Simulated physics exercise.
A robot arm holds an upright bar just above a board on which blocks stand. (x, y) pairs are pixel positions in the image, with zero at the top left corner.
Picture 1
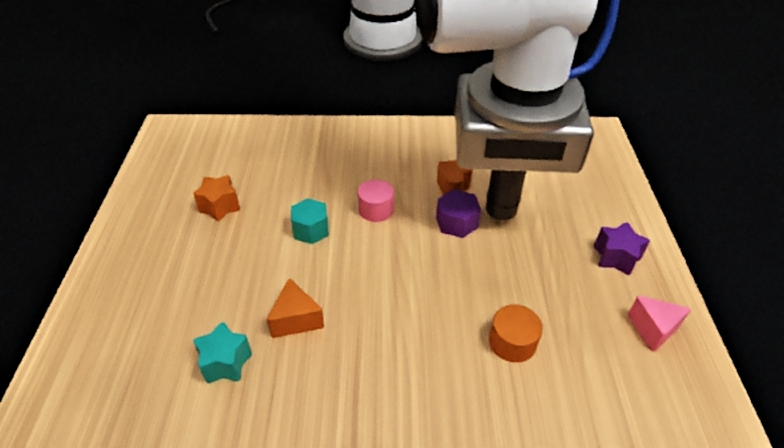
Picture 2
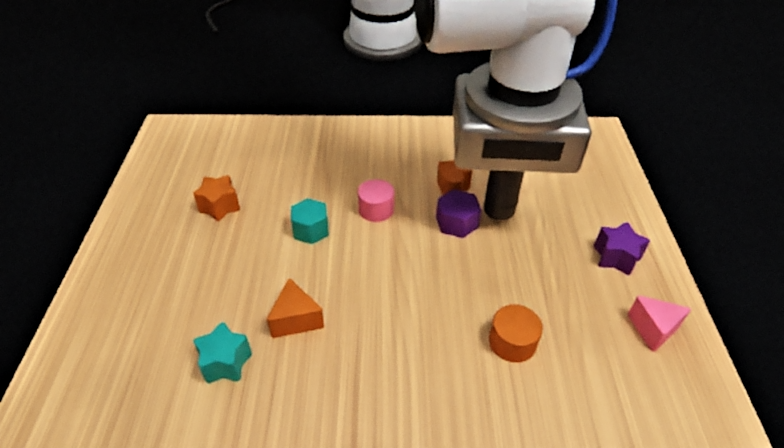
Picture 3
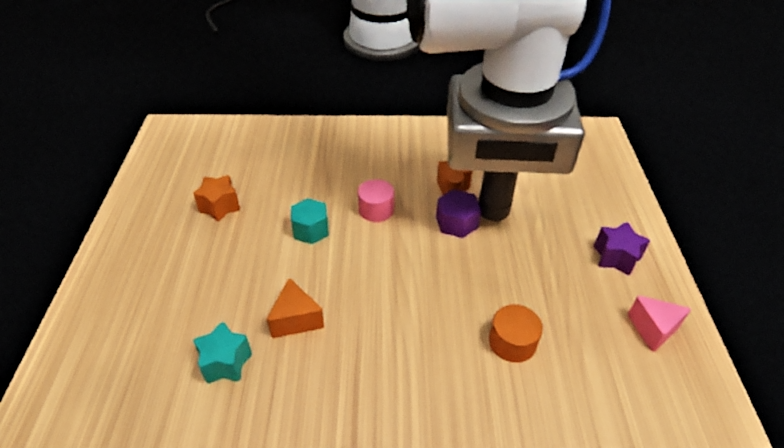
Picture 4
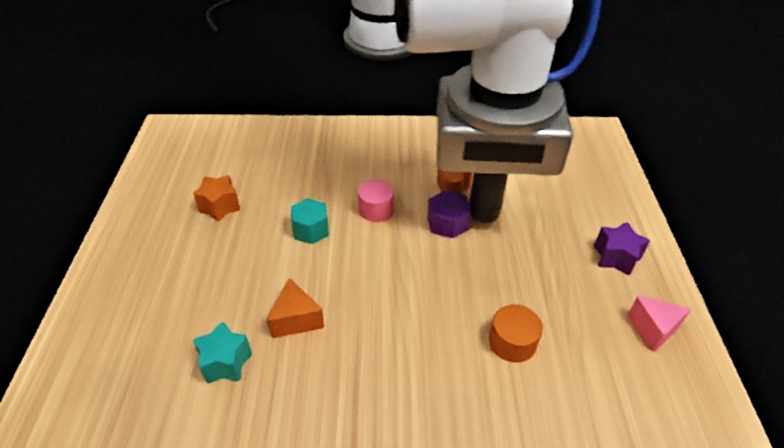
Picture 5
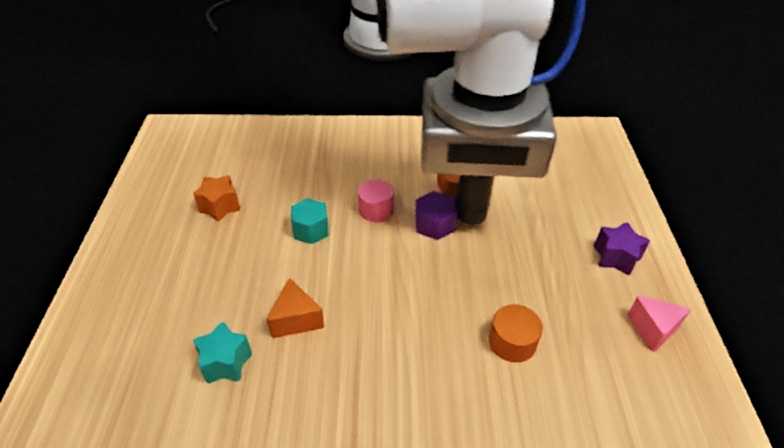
A robot arm holding a dark upright bar drifts slightly left above a wooden board scattered with colourful blocks, closing in on the purple hexagon. The bar then pushes the hexagon a short way left, toward the pink cylinder, while the other blocks stay where they are.
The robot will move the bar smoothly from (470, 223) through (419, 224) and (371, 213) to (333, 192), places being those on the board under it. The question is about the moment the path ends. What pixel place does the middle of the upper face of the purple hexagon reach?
It comes to (342, 213).
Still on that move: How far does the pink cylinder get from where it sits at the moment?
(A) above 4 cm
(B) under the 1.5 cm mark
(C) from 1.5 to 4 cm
The answer is A.
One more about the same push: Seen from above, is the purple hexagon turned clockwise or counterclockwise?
Turns anticlockwise.
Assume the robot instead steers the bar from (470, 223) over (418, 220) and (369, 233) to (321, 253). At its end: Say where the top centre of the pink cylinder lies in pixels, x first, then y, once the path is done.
It should be at about (351, 187).
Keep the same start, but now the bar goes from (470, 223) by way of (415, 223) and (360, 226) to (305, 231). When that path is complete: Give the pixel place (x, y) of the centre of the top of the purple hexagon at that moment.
Somewhere near (265, 219).
On the path given first. One third of the way, bar (419, 215); pink cylinder (361, 188); purple hexagon (383, 209).
Two thirds of the way, bar (370, 204); turquoise hexagon (305, 213), turned 15° clockwise; pink cylinder (341, 182); purple hexagon (344, 212), turned 50° anticlockwise.
At the end, bar (332, 184); turquoise hexagon (304, 213), turned 15° clockwise; pink cylinder (302, 164); purple hexagon (342, 213), turned 50° anticlockwise; orange heart-shaped block in place.
